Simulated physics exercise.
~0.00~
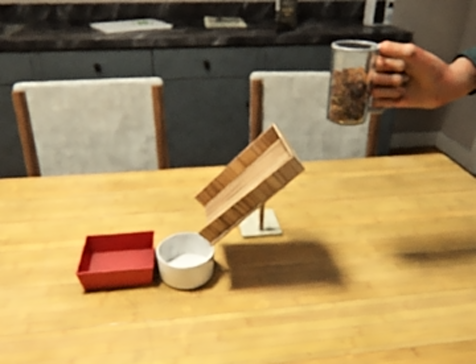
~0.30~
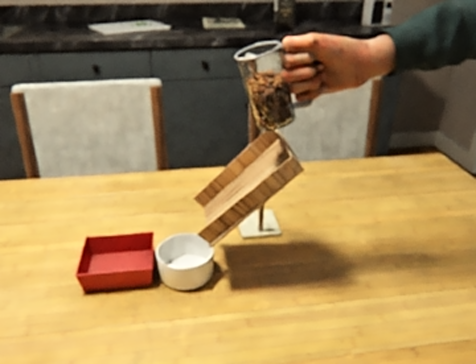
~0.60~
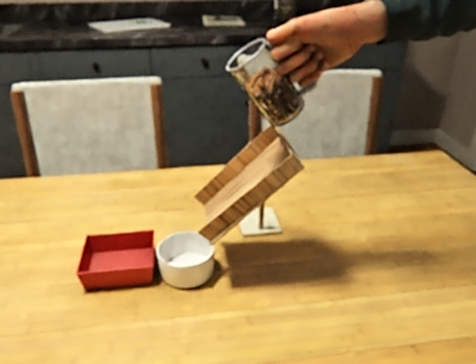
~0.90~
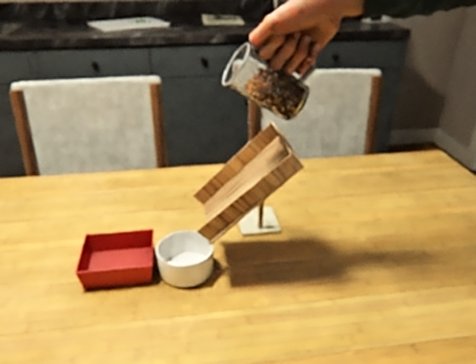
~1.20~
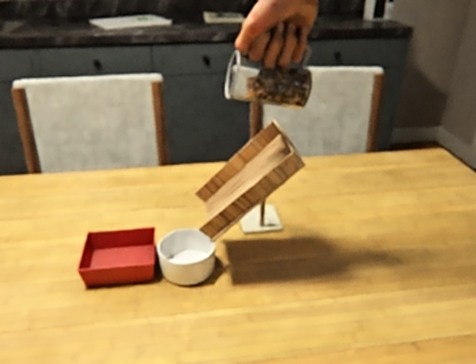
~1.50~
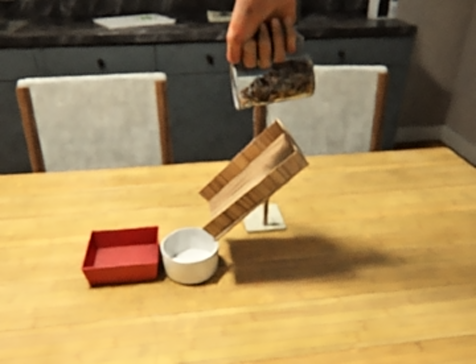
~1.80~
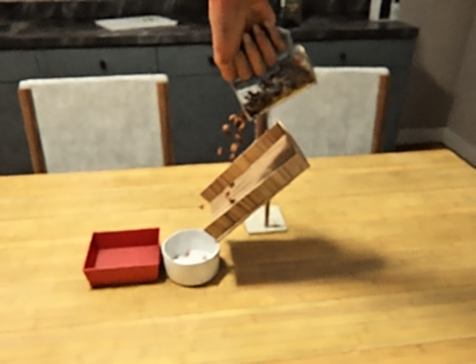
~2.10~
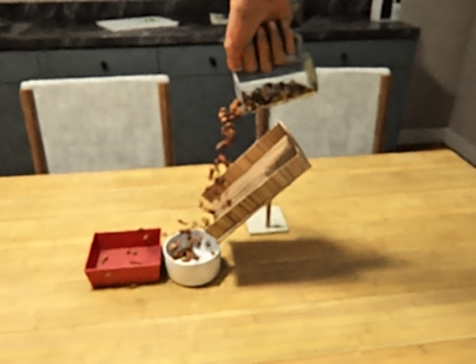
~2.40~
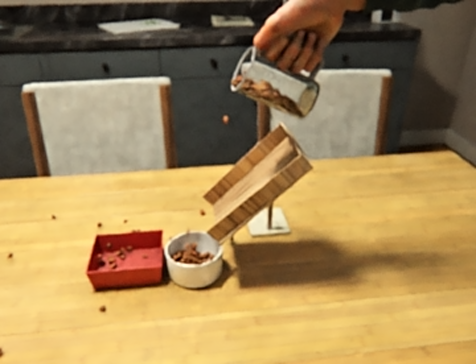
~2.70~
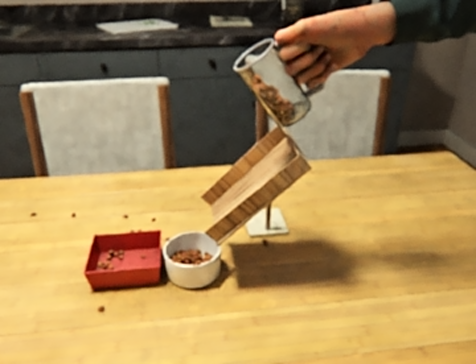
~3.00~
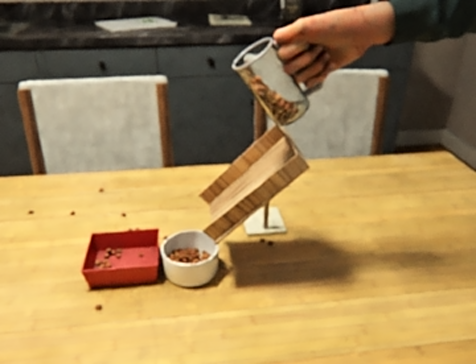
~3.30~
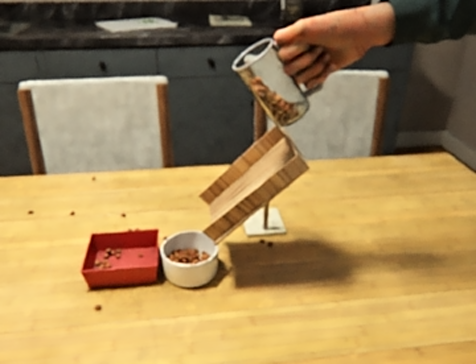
At the start, a hand holds a clear cup of brown kibble upright to the right of a tilted wooden chute, with a white dish and a red tin on the table below. The hand moves left over the chute and gradually tips the cup onto its side. Kibble then spills out, dropping onto the chute and sliding down toward the dish, with some pieces bouncing into the tin and onto the table. The hand turns the cup back up, stopping the flow. It ends held still at a lean, with much kibble still inside, plenty in the dish, and a few bits in the tin and scattered around.
